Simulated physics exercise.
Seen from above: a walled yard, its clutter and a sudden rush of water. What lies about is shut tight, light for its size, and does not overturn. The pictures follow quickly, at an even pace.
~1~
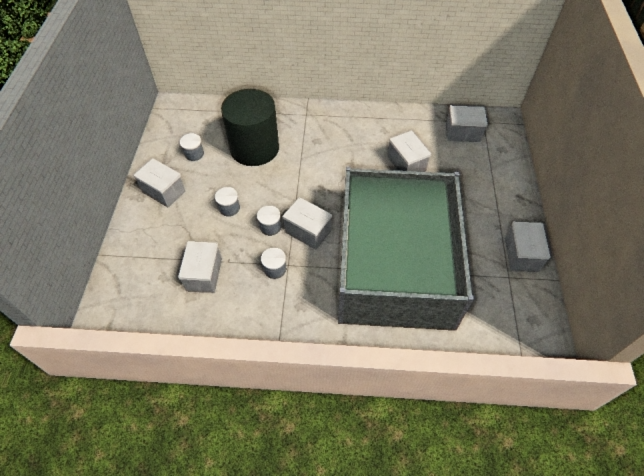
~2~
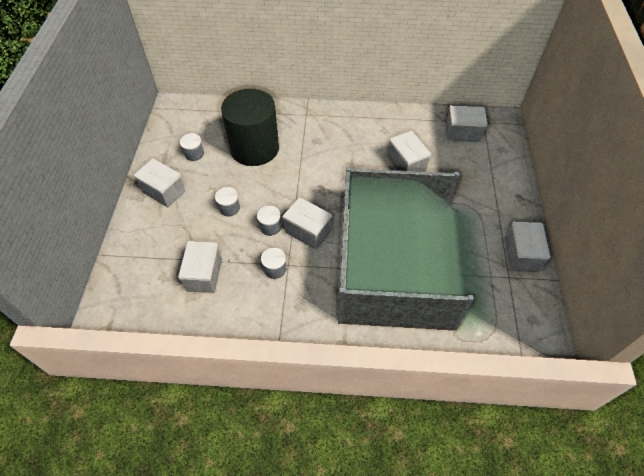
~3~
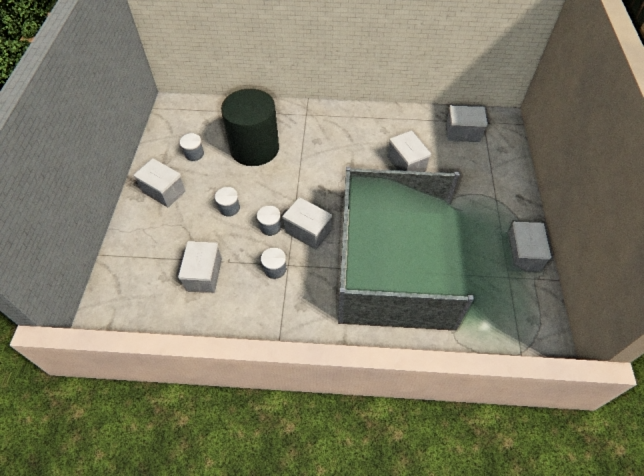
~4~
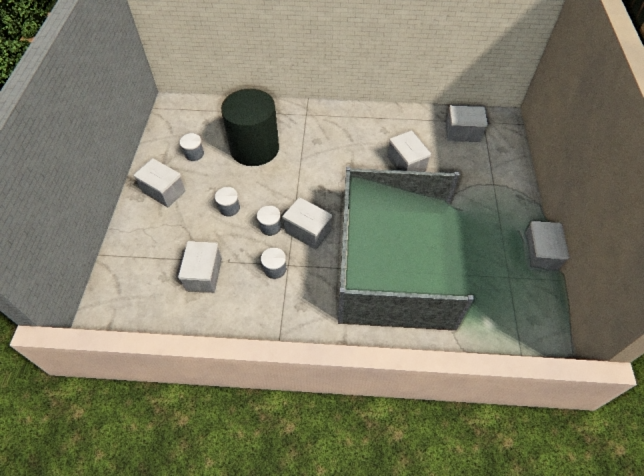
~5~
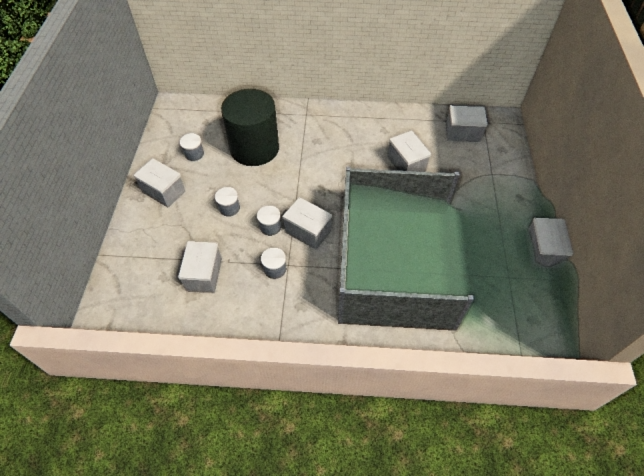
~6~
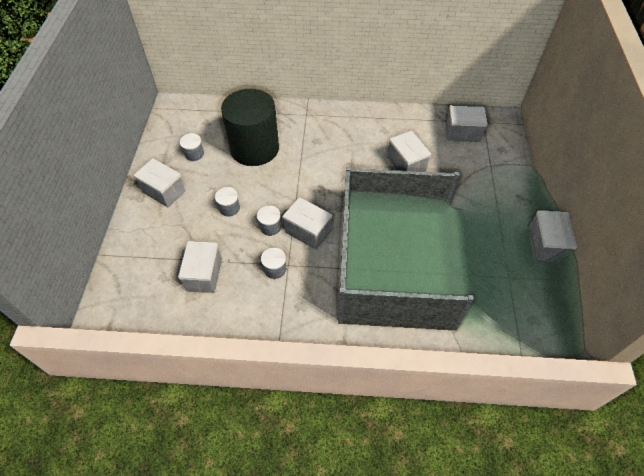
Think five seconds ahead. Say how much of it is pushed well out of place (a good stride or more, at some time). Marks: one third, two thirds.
That comes to not even a third.
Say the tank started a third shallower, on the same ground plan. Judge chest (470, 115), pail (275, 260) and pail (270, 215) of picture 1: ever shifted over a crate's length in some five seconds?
As listed: Yes, never so far, never so far.
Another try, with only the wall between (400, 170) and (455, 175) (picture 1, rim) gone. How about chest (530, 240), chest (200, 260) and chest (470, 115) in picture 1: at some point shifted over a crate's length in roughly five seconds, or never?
As listed: Yes, never so far, swept aside.
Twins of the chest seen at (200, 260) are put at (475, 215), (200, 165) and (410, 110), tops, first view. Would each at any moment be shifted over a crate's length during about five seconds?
In turn: Shifted that much, not that far, moved that far.
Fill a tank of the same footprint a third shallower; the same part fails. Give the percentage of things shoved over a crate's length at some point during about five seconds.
Close to 20 %.
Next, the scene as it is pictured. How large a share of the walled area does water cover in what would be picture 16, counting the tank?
Close to 40 %.
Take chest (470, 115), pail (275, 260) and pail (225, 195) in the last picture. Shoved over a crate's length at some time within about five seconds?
In that order: Moved that far, less than that, never so far.
A moment on, 0 of 10 are well off their spots; 1 afloat.
Next, 2 of 10 are well off their spots; 1 afloat.
Later, 2 of 10 are well off their spots; 1 afloat.
In the end, 2 of 10 are well off their spots, and 2 have been at some point; 3 afloat.
